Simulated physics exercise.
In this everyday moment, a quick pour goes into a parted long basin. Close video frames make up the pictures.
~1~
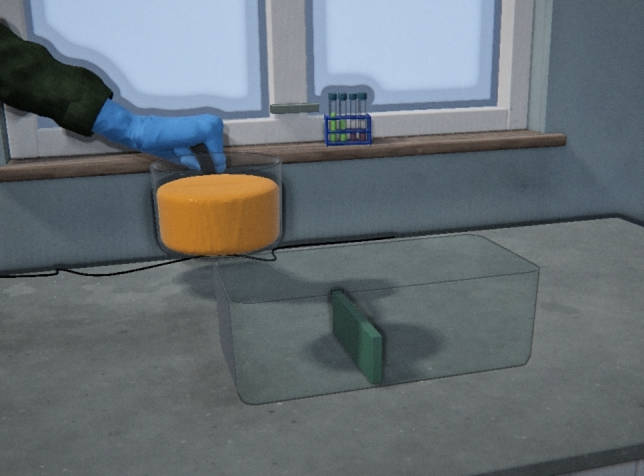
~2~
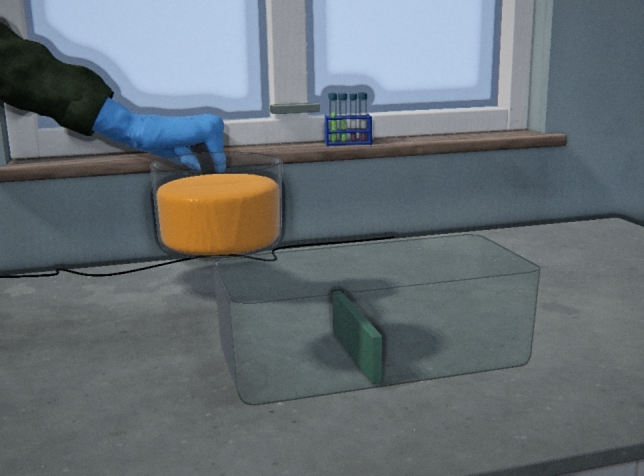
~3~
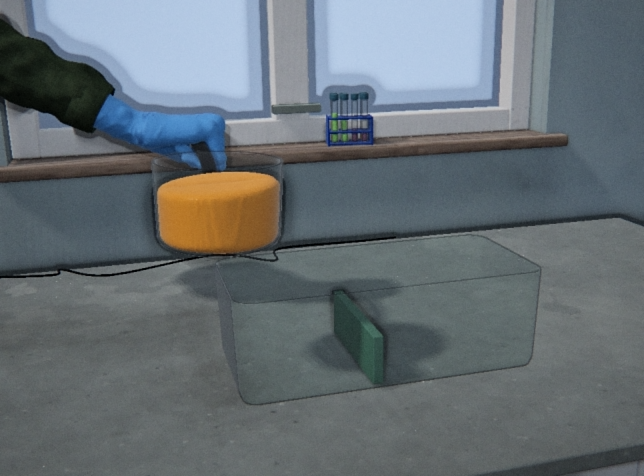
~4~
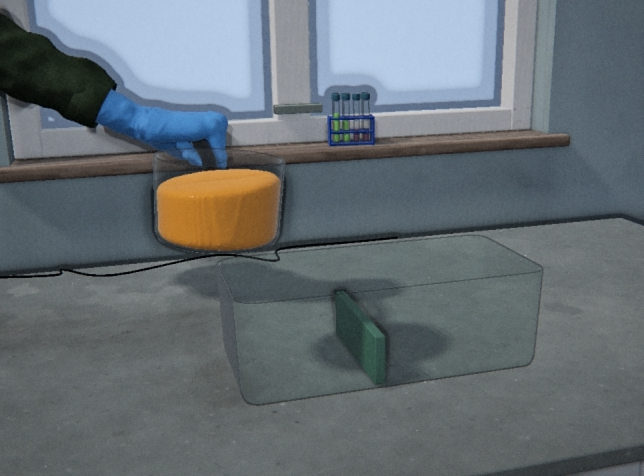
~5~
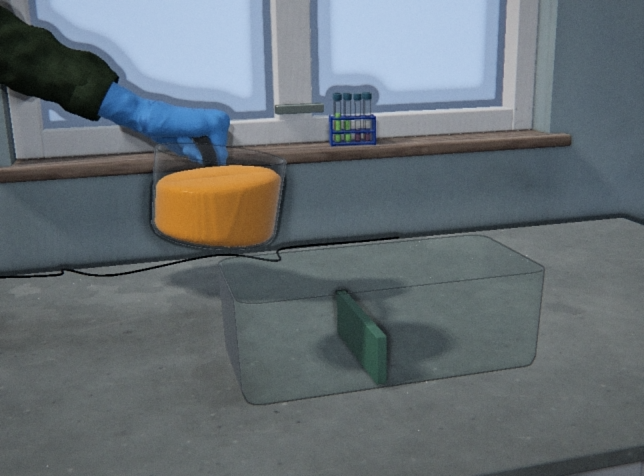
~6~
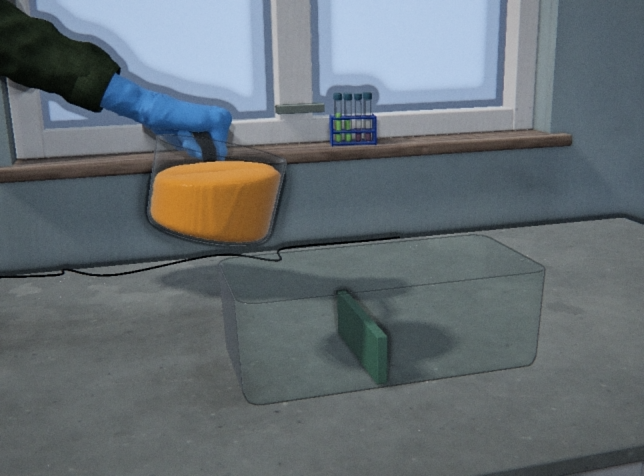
A blue-gloved hand holds a clear container of orange liquid upright above a gray table, beside a long transparent basin with a green divider inside. The hand then gradually tilts the container slightly to the right, and the orange contents shift within it while the basin stays empty.
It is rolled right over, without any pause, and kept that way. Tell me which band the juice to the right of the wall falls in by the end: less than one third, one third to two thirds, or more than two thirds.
It falls in the more than two thirds band.
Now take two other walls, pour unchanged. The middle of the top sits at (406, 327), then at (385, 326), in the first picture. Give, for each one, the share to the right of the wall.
Case 1: 10 %; case 2: 45 %.
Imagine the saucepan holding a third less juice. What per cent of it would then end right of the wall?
Near 85 %.
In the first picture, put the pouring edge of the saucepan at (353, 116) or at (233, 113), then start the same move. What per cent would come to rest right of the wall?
One after the other: 95 %, 45 %.
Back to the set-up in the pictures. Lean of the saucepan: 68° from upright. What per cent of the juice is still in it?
Remaining fraction: Approx. 75 %.
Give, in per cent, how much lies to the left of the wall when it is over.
I'd say close to 15 per cent.
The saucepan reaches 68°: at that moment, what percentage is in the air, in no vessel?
About 20 per cent.
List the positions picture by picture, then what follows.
Tilt 0°; pouring edge (279, 161); surface from (156, 190) to (276, 182); the long basin's rim runs from (222, 282) to (509, 252); the wall's top is at (355, 313), in the first frame.
Tilt 1°; pouring edge (279, 161); surface from (156, 190) to (276, 181), in the second frame.
Tilt 2°; pouring edge (280, 161); surface from (157, 189) to (276, 178), in the third frame.
Tilt 5°; pouring edge (282, 161); surface from (157, 188) to (278, 175), in the fourth frame.
Tilt 9°; pouring edge (283, 161); surface from (157, 184) to (277, 172), in the fifth frame.
Tilt 13°; pouring edge (283, 161); surface from (155, 178) to (278, 168), in the sixth frame.
A moment on, the saucepan is tipped part way and 77 per cent is still to pour, 1 is left of the wall and 0 right of it.
Next, the saucepan is tipped on its side and 20 per cent is still to pour, 6 is left of the wall and 45 right of it.
Then the saucepan is tipped on its side and 3 per cent is still to pour, 9 is left of the wall and 82 right of it.
Later the saucepan is tipped on its side and 0 per cent is still to pour, 12 is left of the wall and 86 right of it.
At rest 13 per cent lies left of the wall, 86 right of it and 1 outside.
